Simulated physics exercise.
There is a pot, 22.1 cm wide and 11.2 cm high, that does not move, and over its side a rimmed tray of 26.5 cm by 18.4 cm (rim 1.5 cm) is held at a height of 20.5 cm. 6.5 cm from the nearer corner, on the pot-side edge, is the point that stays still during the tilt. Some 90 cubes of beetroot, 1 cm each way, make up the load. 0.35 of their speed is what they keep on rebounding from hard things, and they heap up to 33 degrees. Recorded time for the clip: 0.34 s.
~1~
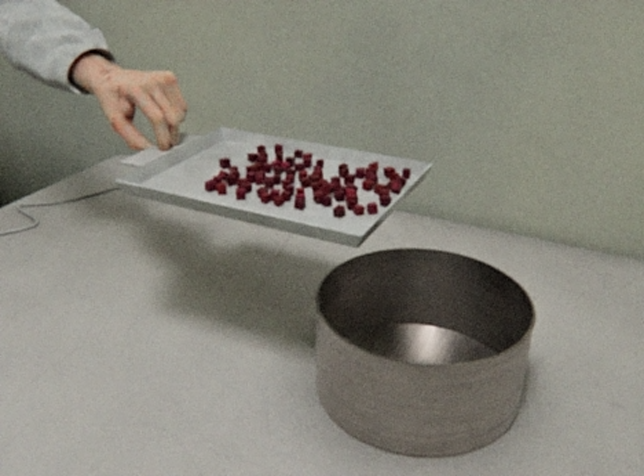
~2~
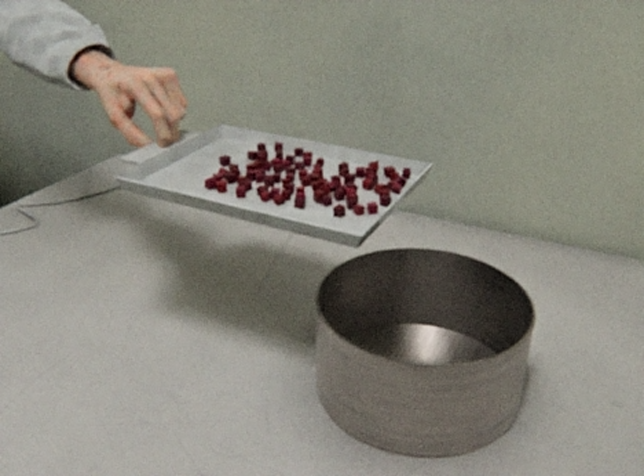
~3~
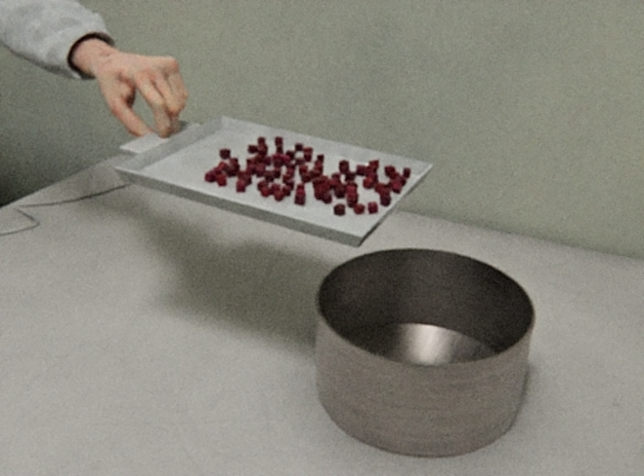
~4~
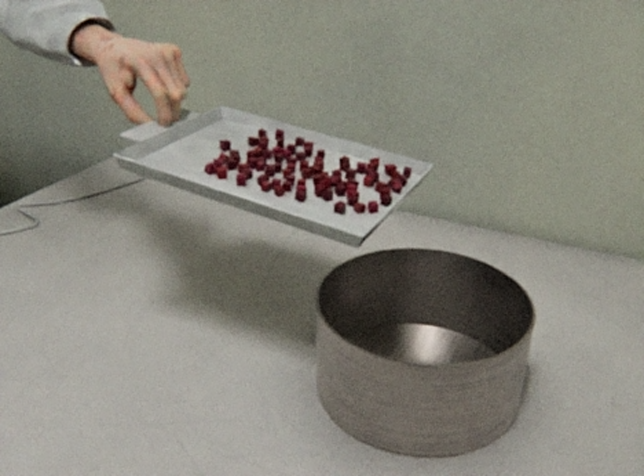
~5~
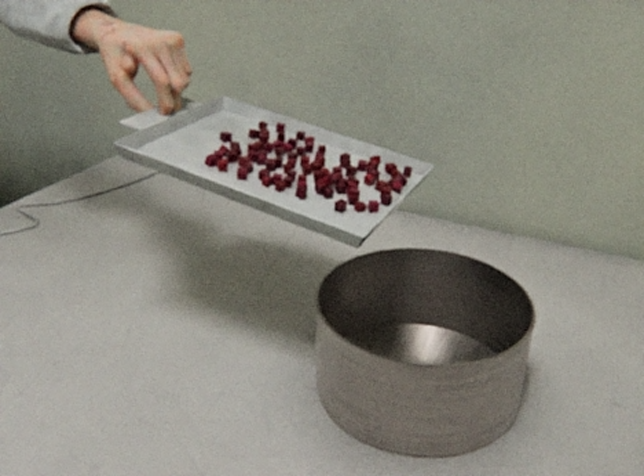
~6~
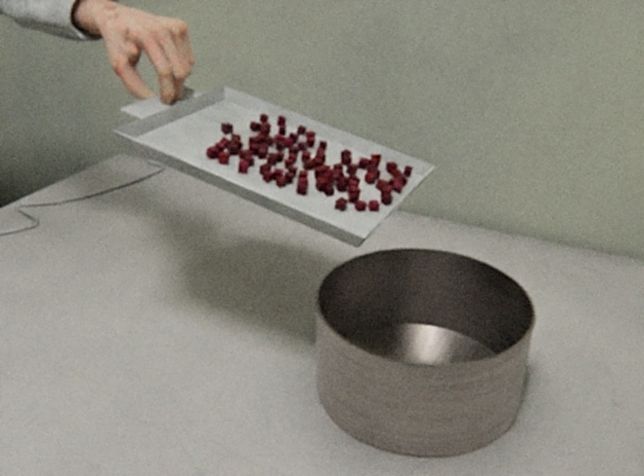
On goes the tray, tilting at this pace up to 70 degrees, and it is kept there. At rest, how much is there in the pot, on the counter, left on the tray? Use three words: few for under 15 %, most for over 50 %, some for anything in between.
Pot: Some; counter: Few; tray: Most.
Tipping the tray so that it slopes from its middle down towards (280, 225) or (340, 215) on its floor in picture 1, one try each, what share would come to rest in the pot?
Some 5 and 15 per cent.
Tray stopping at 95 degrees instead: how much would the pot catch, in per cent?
Share in the pot: Around 100 %.
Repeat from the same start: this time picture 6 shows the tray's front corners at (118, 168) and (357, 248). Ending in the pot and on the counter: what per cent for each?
Pot 0; counter 25.
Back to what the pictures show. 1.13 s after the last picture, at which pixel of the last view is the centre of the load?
(398, 187), roughly.
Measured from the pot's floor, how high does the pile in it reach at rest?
Around 1.0 cm above the floor.
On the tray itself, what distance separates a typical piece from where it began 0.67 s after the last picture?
It has moved some 5 cm from its start.
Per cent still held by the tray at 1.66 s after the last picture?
About 75%.
Then, 0.67 s after the last picture, tilt 39 degrees; the tray holds 100 %, the pot 0 %.
Then, 1.13 s after the last picture, tilt 57 degrees; the tray holds 80 %, the pot 15 %.
Then, 1.66 s after the last picture, tilt 70 degrees; the tray holds 75 %, the pot 25 %.
In the end, pot 25 %, counter 0 %, tray 75 %.
